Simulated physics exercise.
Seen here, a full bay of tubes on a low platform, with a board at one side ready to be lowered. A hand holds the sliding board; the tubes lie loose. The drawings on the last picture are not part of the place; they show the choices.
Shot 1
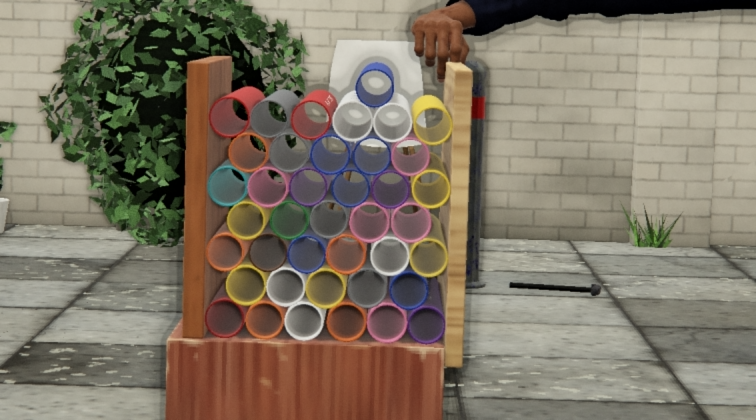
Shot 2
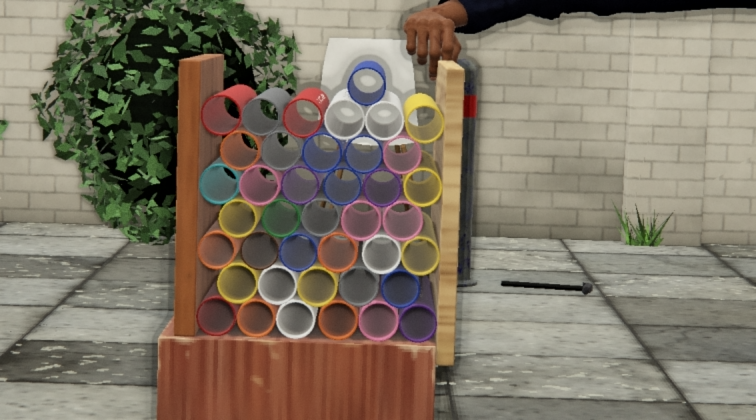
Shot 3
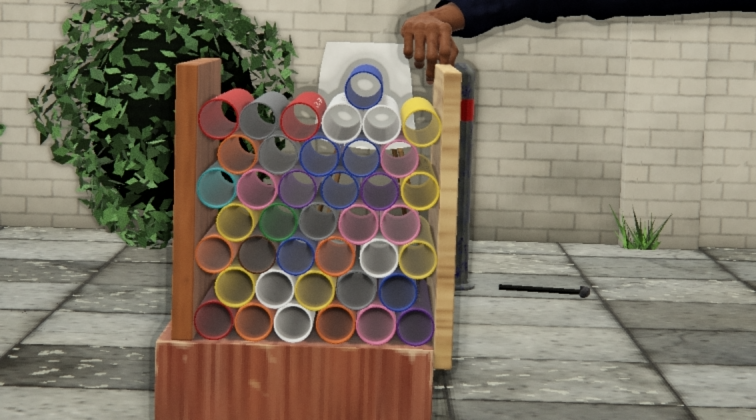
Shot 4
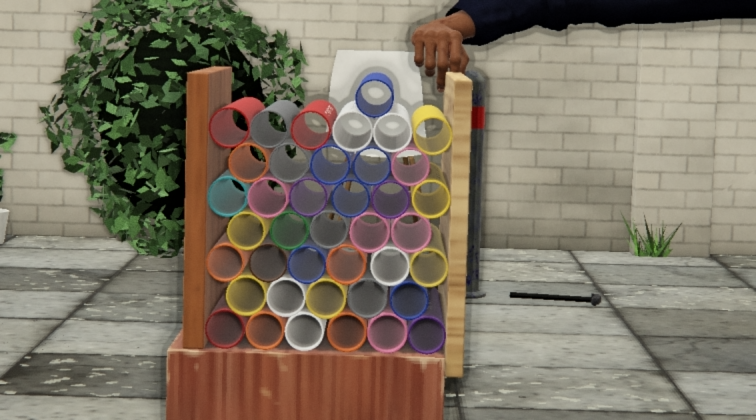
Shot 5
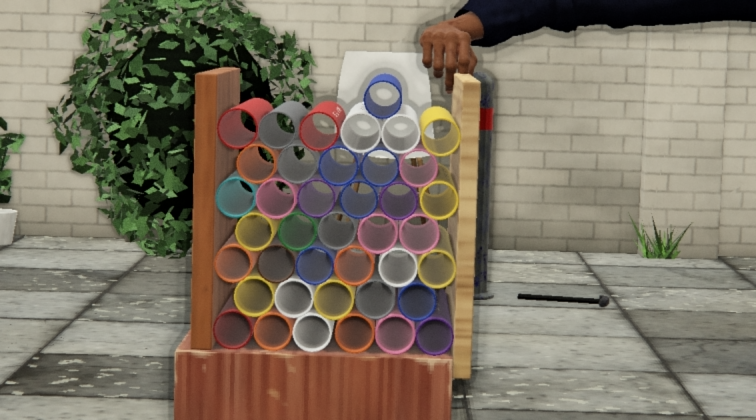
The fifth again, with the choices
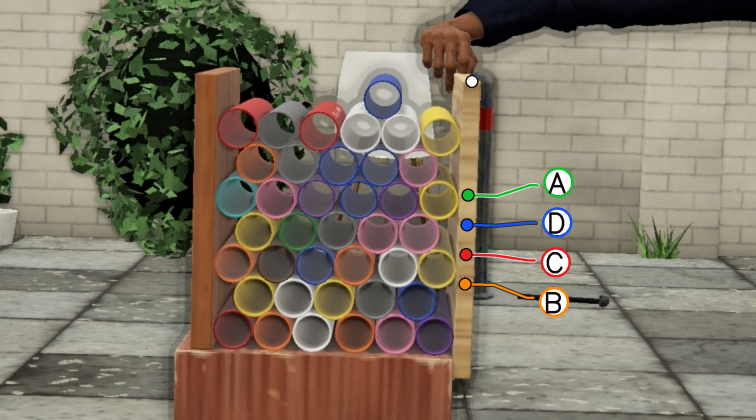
A hand holding the right side board of a rack of stacked colourful tubes, everything staying still as the view shifts slightly.
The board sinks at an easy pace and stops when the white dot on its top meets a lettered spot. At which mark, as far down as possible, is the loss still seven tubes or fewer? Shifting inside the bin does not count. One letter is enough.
Stop at B.
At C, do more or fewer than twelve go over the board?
At C, fewer than twelve.
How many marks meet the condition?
Four of the four.
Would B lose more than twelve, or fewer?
Fewer than twelve.
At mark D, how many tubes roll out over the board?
It comes to one.
On the marked copy, A at (468, 195); B at (465, 284); C at (466, 254); D at (467, 225); the white dot at (472, 81).
Following B. Soon after the start, top of the board (460, 166).
Later, top of the board (457, 259).
In the end, top of the board (456, 283), five out over the board.
As for the rest, A one out over the board; C five out over the board; D one out over the board.
